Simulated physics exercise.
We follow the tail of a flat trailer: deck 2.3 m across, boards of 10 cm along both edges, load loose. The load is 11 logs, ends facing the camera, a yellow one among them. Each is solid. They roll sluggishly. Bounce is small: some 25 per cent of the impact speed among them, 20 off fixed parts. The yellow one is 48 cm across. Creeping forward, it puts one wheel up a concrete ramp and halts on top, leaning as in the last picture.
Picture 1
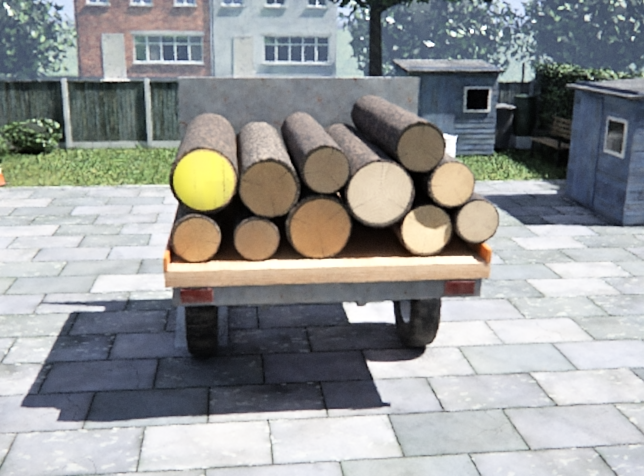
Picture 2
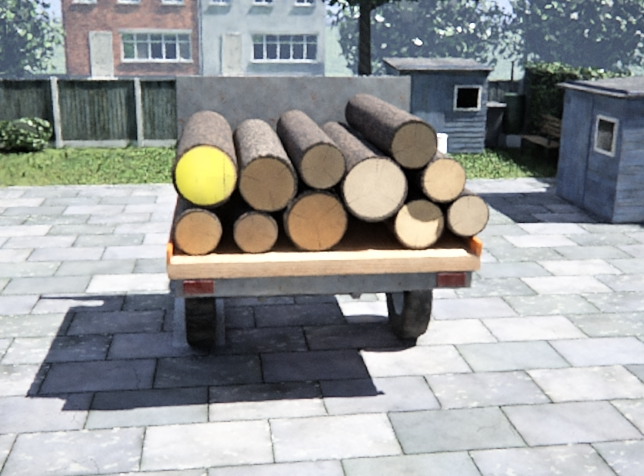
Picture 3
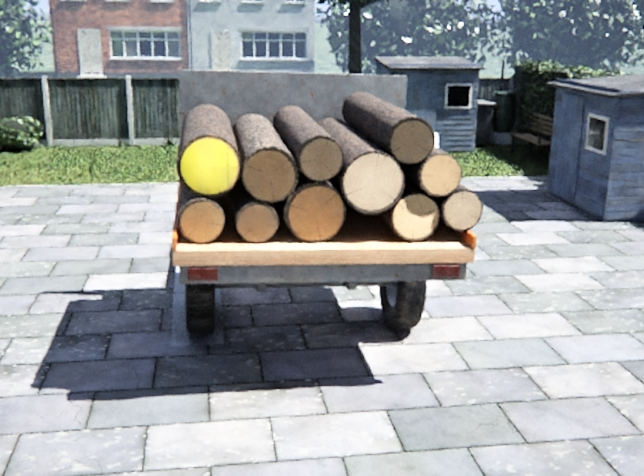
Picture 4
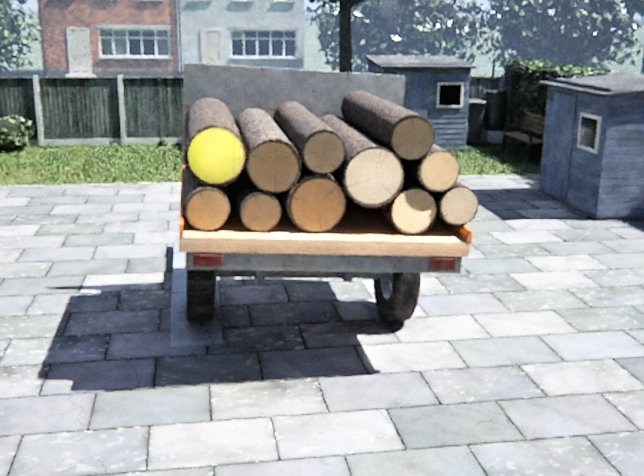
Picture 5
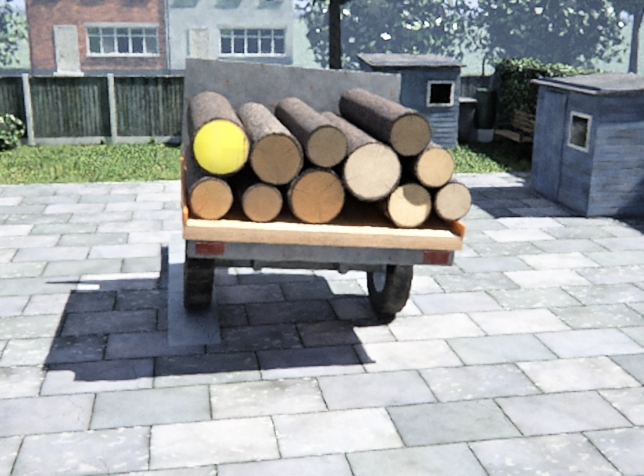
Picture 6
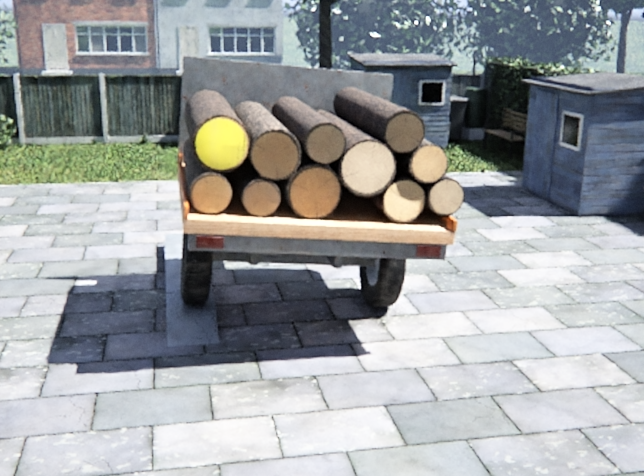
On a paved yard, a trailer of stacked logs creeps forward and leans slightly right.
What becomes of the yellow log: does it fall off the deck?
The yellow one remains on the deck.
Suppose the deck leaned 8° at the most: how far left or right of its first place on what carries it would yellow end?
About 10 cm to the right.
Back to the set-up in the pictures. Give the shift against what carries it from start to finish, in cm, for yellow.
About: Yellow 0.
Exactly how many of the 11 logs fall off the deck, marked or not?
0 of them.
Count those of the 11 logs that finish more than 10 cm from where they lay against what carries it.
The count is 0.
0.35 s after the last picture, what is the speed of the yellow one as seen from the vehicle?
About 0.0 m/s.
Another 0.4 s on from the last picture, yellow is up on others, 25 cm from the left edge; 0 off so far.
In the end (0.8 s after the last picture), yellow is up on others, 25 cm from the left edge; 0 off so far.
